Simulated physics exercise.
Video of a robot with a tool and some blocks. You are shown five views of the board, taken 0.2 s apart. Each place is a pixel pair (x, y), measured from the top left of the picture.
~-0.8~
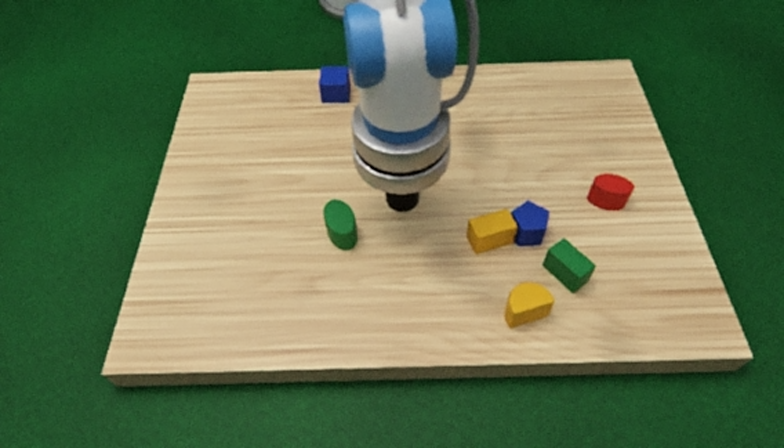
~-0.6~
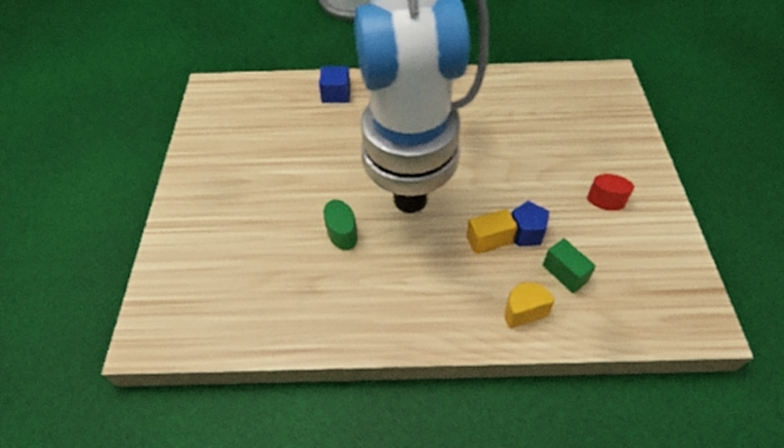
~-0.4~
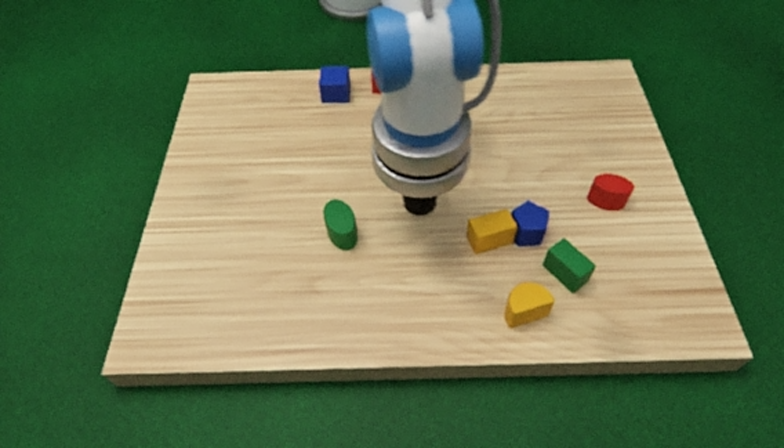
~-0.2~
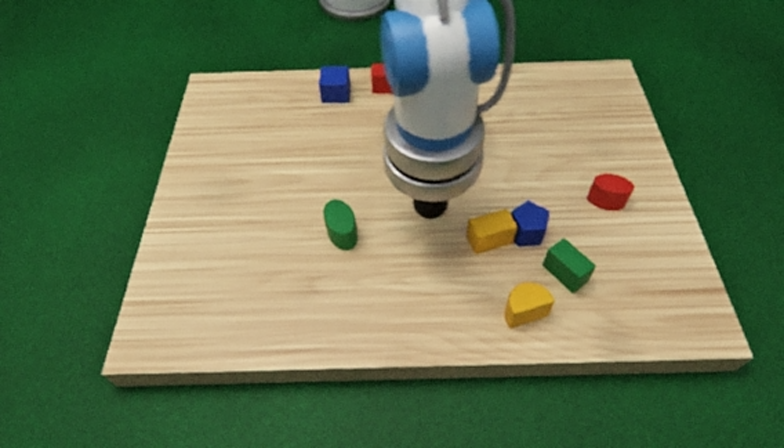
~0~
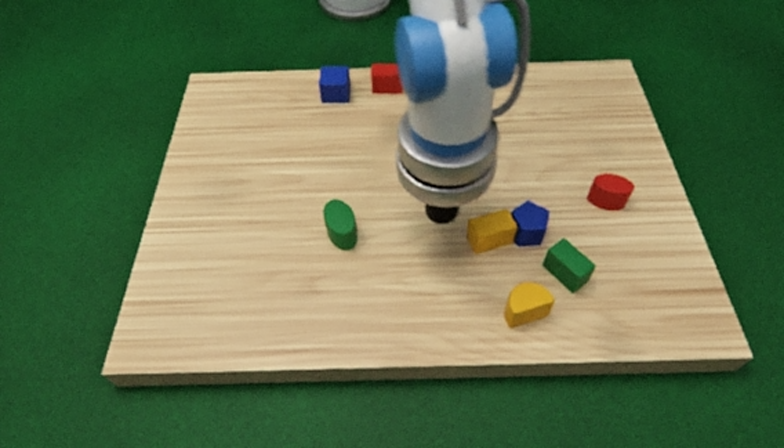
A blue and white robot arm slid its black-tipped tool slowly rightward over a wooden board, nearing the yellow rectangular block beside the blue one, while all the colored blocks stayed still.
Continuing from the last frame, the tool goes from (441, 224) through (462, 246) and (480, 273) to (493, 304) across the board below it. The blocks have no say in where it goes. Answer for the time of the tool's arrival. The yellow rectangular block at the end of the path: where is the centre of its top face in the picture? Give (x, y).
I'd place it at (517, 241), taking the centre of its top.
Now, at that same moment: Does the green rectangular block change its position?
I believe not.
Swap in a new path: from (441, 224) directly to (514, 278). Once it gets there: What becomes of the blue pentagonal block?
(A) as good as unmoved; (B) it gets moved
(B)
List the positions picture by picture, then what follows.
Tool tip (402, 200); block tops, yellow rectangular block (493, 223); yellow D-shaped block (529, 297); blue pentagonal block (532, 216); green rectangular block (572, 257), in the first frame.
Tool (410, 201); blocks unchanged, in the second frame.
Tool (420, 203); blocks unchanged, in the third frame.
Tool (430, 206); blocks unchanged, in the fourth frame.
Tool (442, 211); yellow rectangular block (493, 223); yellow D-shaped block (529, 297); blue pentagonal block (532, 216); green rectangular block (572, 257), in the fifth frame.
What follows on the original path. One third of the way, tool (465, 235); yellow rectangular block (507, 231), turned 20° anticlockwise; blue pentagonal block (538, 215), turned 15° anticlockwise.
Two thirds of the way, tool (483, 263); yellow rectangular block (517, 241), turned 60° anticlockwise; blue pentagonal block (540, 214), turned 20° anticlockwise.
At the end, tool (496, 294); yellow rectangular block (517, 241), turned 65° anticlockwise; yellow D-shaped block (534, 301), turned 15° anticlockwise; blue pentagonal block (540, 214), turned 20° anticlockwise; green rectangular block in place.
